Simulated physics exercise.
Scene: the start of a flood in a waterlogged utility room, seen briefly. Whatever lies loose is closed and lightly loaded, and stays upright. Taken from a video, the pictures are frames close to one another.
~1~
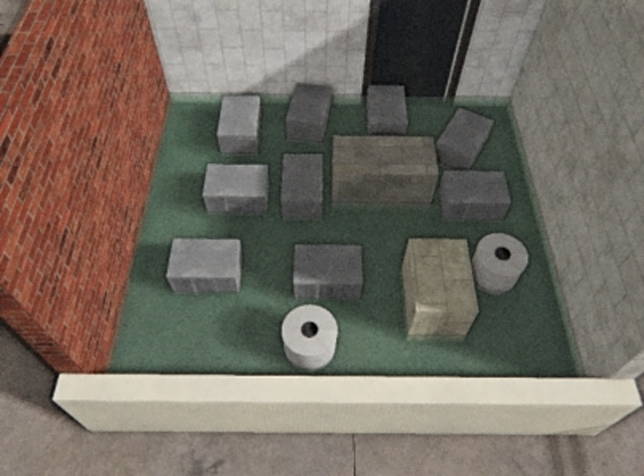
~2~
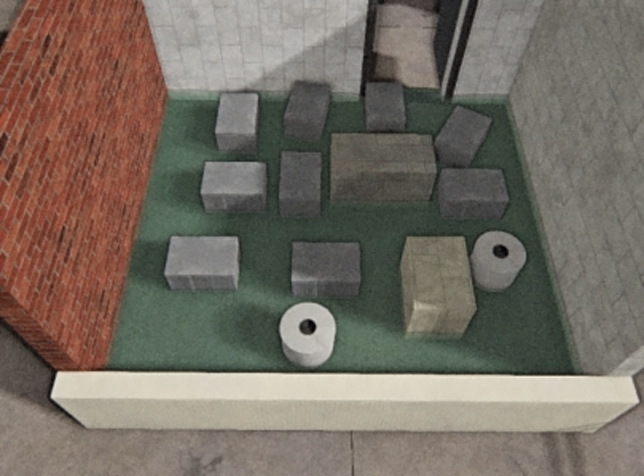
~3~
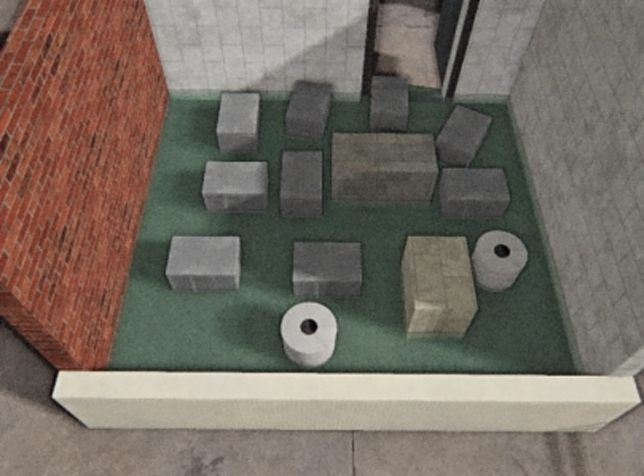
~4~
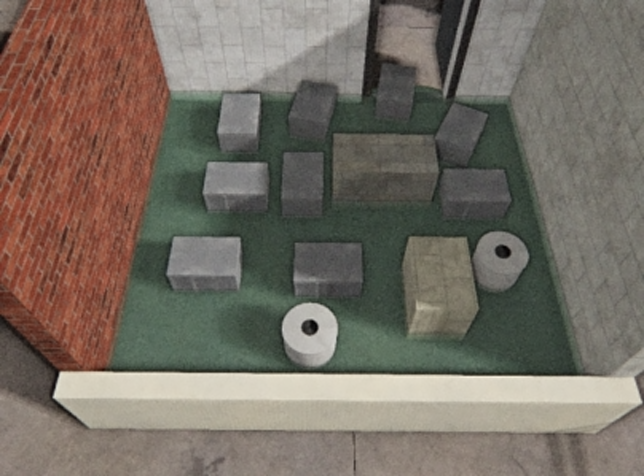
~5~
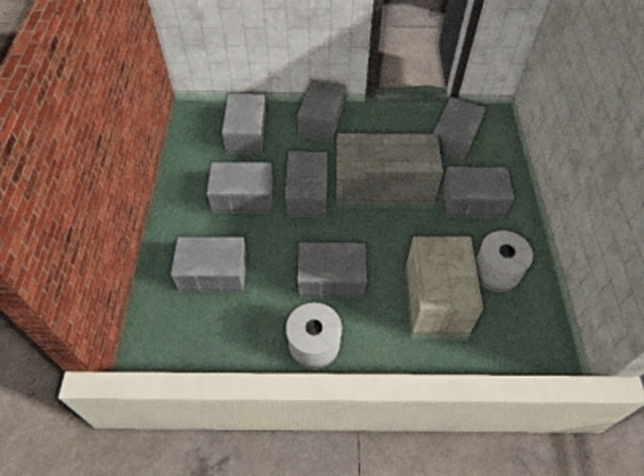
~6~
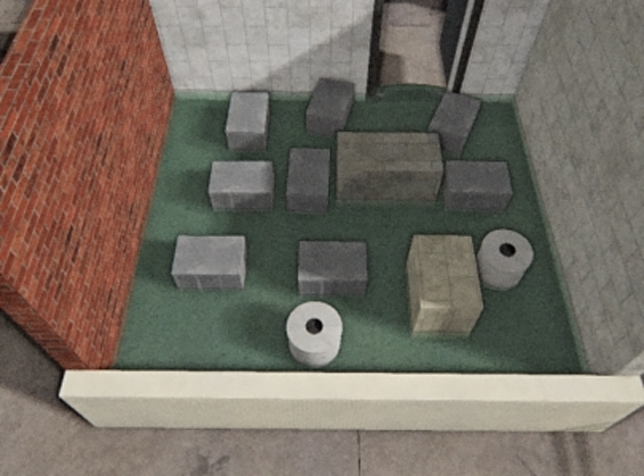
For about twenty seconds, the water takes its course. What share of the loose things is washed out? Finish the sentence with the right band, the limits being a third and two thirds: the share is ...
The share is two thirds or more.
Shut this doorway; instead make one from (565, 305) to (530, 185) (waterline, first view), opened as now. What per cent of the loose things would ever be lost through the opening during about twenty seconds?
Roughly 50 per cent.
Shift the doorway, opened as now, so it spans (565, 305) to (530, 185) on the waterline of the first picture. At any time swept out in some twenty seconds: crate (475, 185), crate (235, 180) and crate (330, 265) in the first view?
As listed: Yes, stays, carried outside.
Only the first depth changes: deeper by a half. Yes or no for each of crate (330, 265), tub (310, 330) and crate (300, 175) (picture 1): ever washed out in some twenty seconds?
Per object: Remained / remained / exited.
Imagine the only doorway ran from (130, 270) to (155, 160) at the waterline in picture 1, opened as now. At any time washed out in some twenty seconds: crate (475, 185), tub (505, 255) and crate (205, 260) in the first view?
The first one never exits, the second never exits, the third exits.
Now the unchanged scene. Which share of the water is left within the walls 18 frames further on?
It comes out at 76 parts in a hundred.
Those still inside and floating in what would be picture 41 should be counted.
5 in total.
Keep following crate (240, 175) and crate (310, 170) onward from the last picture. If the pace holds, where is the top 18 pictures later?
(284, 140) and (413, 82), roughly.
A moment on, 1 of 11 are out; 10 afloat.
Next, 4 of 11 are out; 7 afloat.
Later, 6 of 11 are out; 5 afloat.
In the end, 8 of 11 are out; 3 afloat.
